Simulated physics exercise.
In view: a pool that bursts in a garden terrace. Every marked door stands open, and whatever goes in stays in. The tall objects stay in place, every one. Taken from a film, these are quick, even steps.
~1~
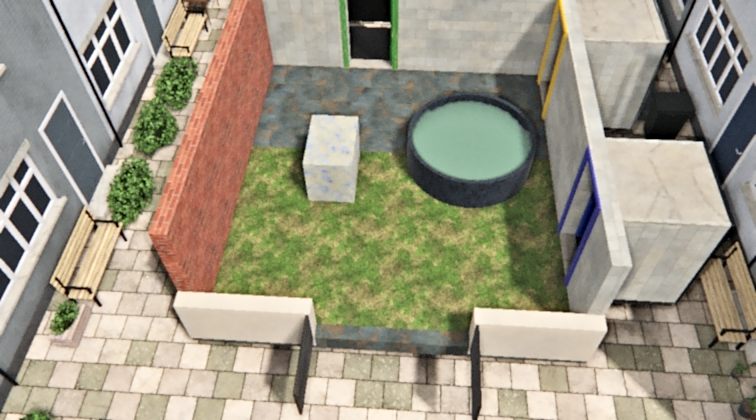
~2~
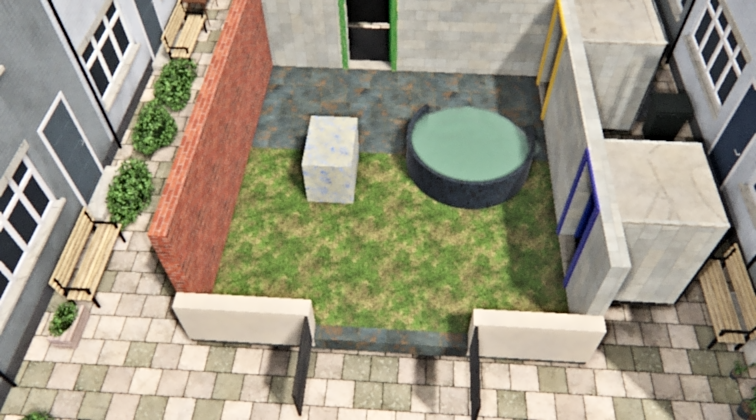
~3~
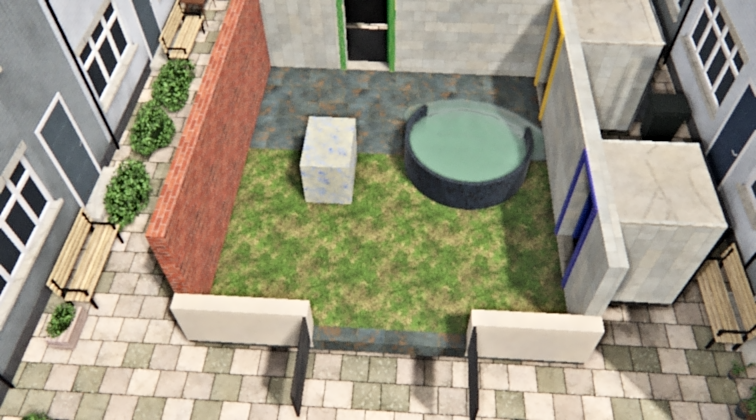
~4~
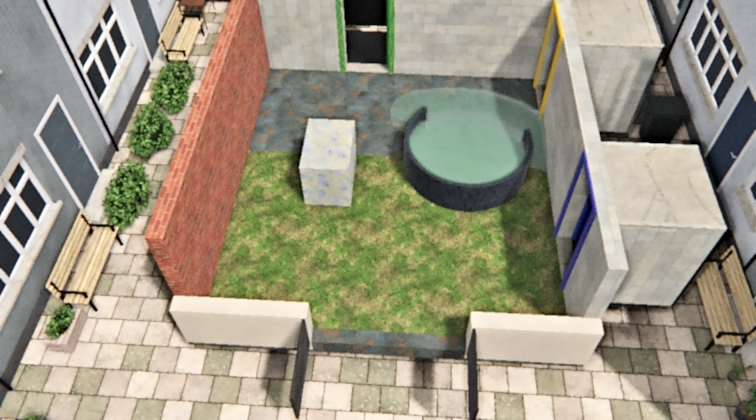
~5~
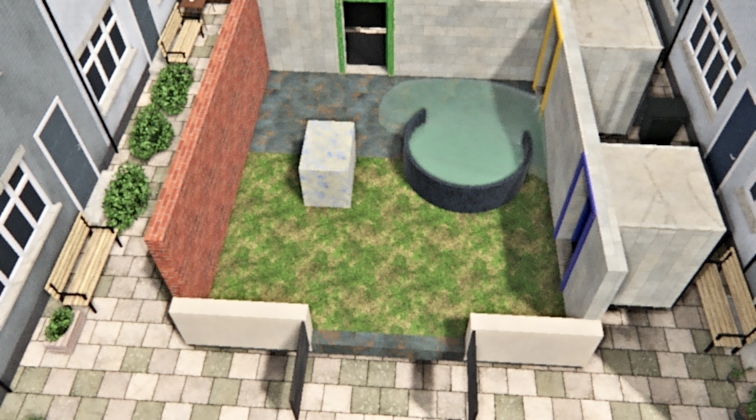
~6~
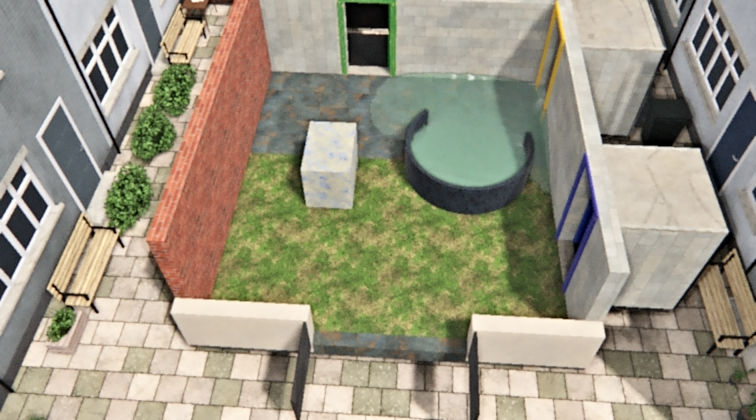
A round pool in a walled garden terrace burst open on its far side, and greenish water poured out through the gap, spreading across the dark paving toward the back wall and to both sides.
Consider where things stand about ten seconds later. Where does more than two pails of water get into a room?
In the end yellow door: Over two buckets. Blue door: Two buckets at most. Green door: Over two buckets.
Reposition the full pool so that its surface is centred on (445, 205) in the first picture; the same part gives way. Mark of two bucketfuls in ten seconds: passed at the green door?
The green door exceeds the threshold.
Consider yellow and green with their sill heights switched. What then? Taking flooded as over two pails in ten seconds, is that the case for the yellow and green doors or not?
The yellow door admits more, the green door admits less.
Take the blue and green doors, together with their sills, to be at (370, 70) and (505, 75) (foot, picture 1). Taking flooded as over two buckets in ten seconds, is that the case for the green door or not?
Here the green door overshoots the mark.
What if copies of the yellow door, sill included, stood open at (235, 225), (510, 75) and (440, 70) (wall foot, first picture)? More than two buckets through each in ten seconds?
Taking each in turn: Runs below, then runs above, then runs above.
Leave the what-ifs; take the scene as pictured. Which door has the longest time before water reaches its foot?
Observed: The blue-painted one.
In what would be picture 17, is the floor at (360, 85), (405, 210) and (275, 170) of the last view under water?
Taking them as listed, they are waterlogged, spared and spared.
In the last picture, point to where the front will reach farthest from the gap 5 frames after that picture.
Somewhere near (332, 75).
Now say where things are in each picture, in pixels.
In the first frame, the round pool at (471, 138) is whole and still.
In the second frame, water pours out on the round pool's far side and has run to a hidden place.
In the third frame, water pours out on the round pool's far side and has run to (545, 154).
In the fourth frame, the front is at (396, 104), out from the gap on the round pool's far side.
In the fifth frame, water pours out on the round pool's far side and has run to (388, 95).
In the sixth frame, the front is at (391, 79), out from the gap on the round pool's far side.
A moment on, water covers 25 % of the floor; the yellow door over two buckets in, the blue door not reached, the green door under two buckets in.
Next, water covers 30 % of the floor; the yellow door far over two buckets in, the blue door not reached, the green door over two buckets in.
Then, water covers 50 % of the floor; the yellow door far over two buckets in, the blue door wet at the sill, nothing in, the green door over two buckets in.
Later, water covers 70 % of the floor; the yellow door far over two buckets in, the blue door wet at the sill, nothing in, the green door over two buckets in.
In the end, water covers 95 % of the floor; the yellow door far over two buckets in, the blue door wet at the sill, nothing in, the green door far over two buckets in.
